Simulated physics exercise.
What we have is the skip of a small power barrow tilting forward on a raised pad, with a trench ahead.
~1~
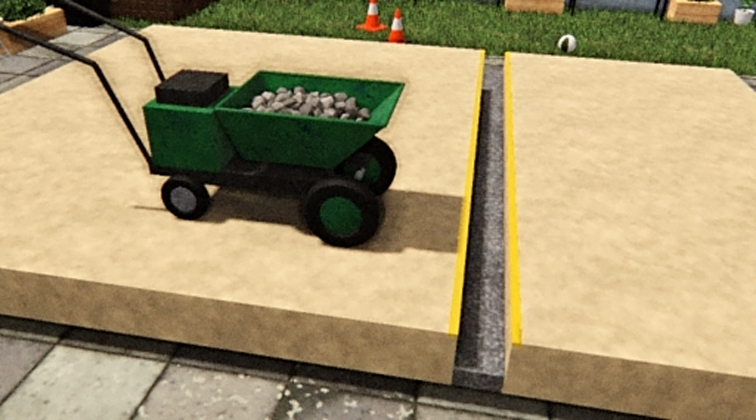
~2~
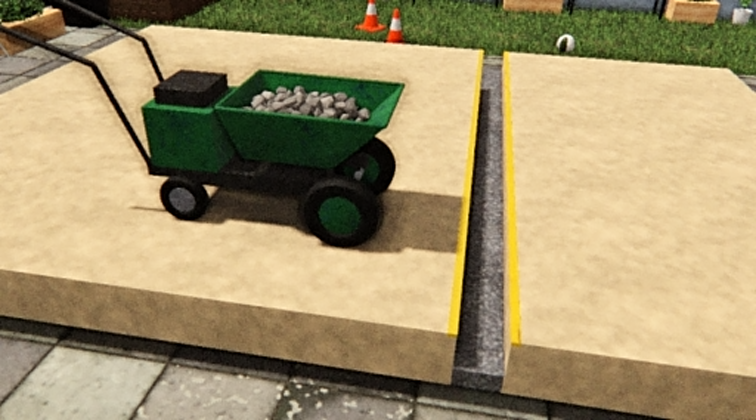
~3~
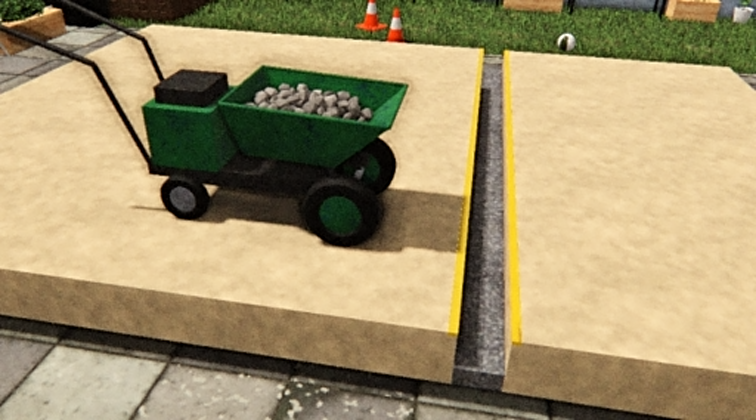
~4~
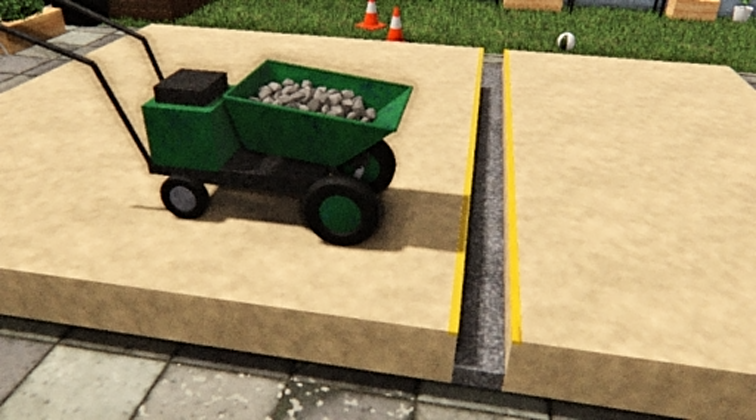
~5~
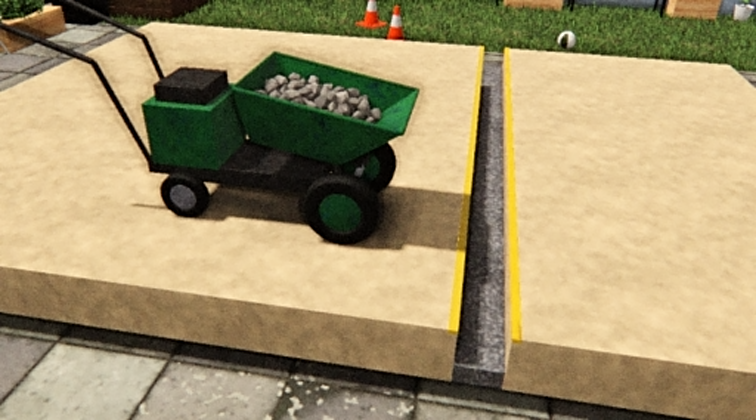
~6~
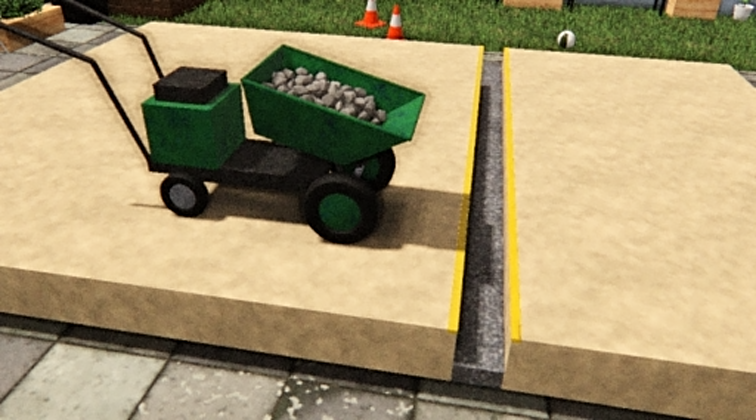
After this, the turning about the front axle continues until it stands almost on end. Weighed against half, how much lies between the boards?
Ends mostly inside.
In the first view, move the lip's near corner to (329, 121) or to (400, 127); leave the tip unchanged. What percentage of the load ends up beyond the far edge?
Trial 1 around 0 %, trial 2 around 10 %.
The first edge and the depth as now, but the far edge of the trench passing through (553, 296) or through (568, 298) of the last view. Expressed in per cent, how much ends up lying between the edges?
100 %, then 100 %.
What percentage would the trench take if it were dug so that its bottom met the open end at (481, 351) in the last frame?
The share would be roughly 70 per cent.
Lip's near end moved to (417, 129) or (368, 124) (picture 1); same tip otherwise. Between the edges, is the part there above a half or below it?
Trial 1 exceeds half, trial 2 exceeds half.
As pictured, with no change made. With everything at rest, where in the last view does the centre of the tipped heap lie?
(484, 243).
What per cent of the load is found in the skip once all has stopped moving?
Roughly 0 %.
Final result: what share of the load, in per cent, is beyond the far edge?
I'd estimate about 5 per cent of the load.
Soon after the last picture, skip tipped steeply; all in the skip.
A little later, skip tipped steeply; most in the skip; a small part short of the trench; about a quarter in or heaped over the trench; a stray few falling.
Later still, skip tipped right over; a stray few in the skip; a small part short of the trench; most in or heaped over the trench; a stray few beyond it.
At rest, skip tipped right over; a stray few in the skip; a small part short of the trench; most in or heaped over the trench; a small part beyond it.
